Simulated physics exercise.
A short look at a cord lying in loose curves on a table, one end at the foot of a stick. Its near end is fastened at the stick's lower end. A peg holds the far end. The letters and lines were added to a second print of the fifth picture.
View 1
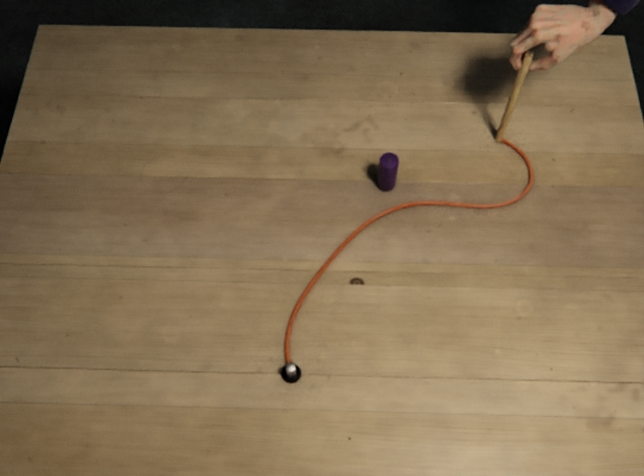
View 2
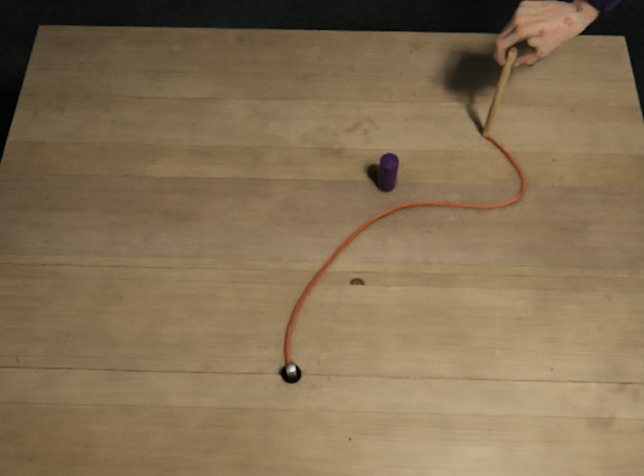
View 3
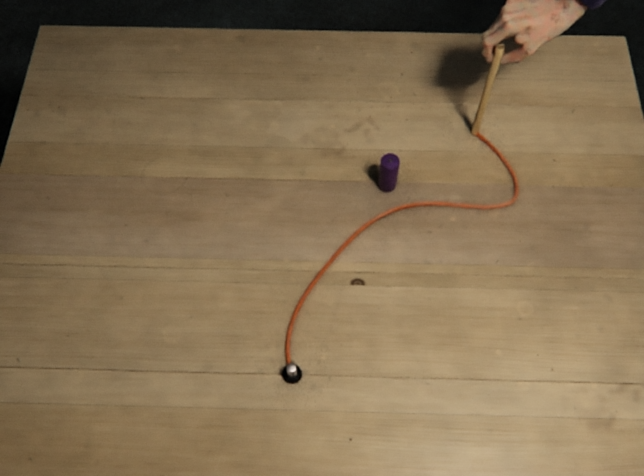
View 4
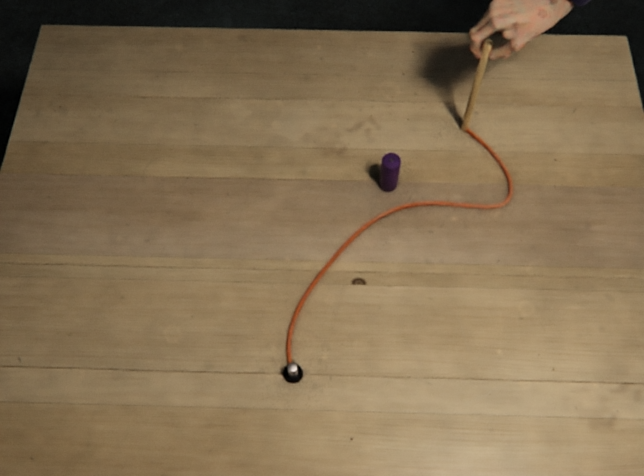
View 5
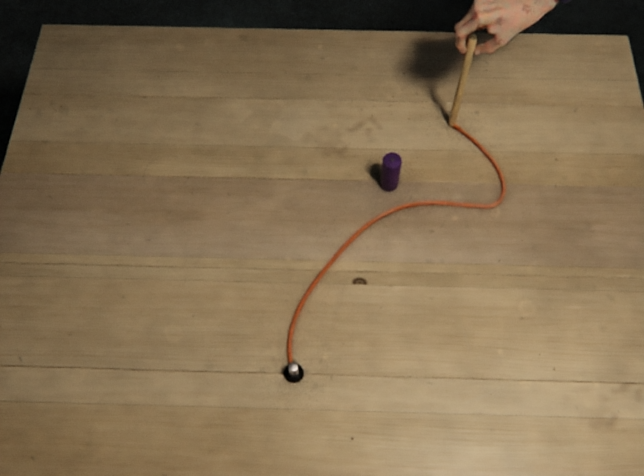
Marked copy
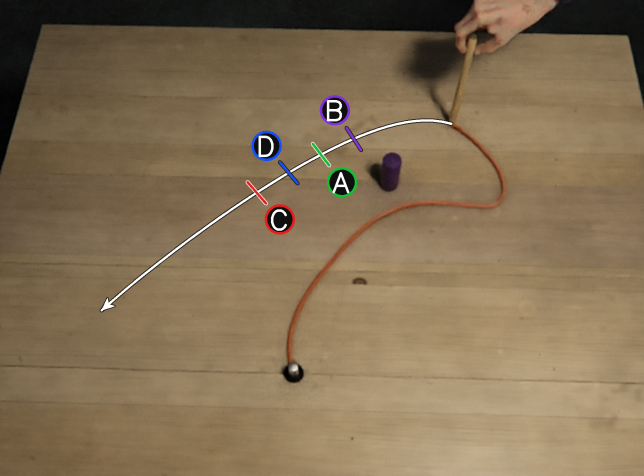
In this clip, a hand holding a wooden stick moves left along the far side of a table, drawing the attached end of a curved orange cord with it, while a purple candle and the peg at the cord's other end stay still.
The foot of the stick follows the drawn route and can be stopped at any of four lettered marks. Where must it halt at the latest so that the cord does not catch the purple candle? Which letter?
As far as tick D.
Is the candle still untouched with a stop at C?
For that mark, no.
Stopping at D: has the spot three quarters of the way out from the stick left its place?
No.
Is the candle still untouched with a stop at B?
Yes.
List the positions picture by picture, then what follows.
The first frame shows peg (291, 371); purple candle (388, 172).
The second frame shows peg (291, 371); purple candle (388, 173).
The third frame shows peg (292, 371); purple candle (389, 173).
The fourth frame shows peg (293, 371); purple candle (390, 173).
The fifth frame shows peg (293, 370); purple candle (391, 172).
On the marked copy, A at (321, 155); B at (354, 139); C at (257, 193); D at (289, 173); the route from (452, 124) via (273, 183) to (101, 311).
With D. Early on, foot of the stick (390, 127), middle of the cord (397, 210).
Further on, foot of the stick (335, 148), middle of the cord (397, 210).
At the end, foot of the stick (289, 173), middle of the cord (397, 210); nothing has been touched.
As for the rest, A is safe but short; B is safe but short; C brings the cord against the candle.
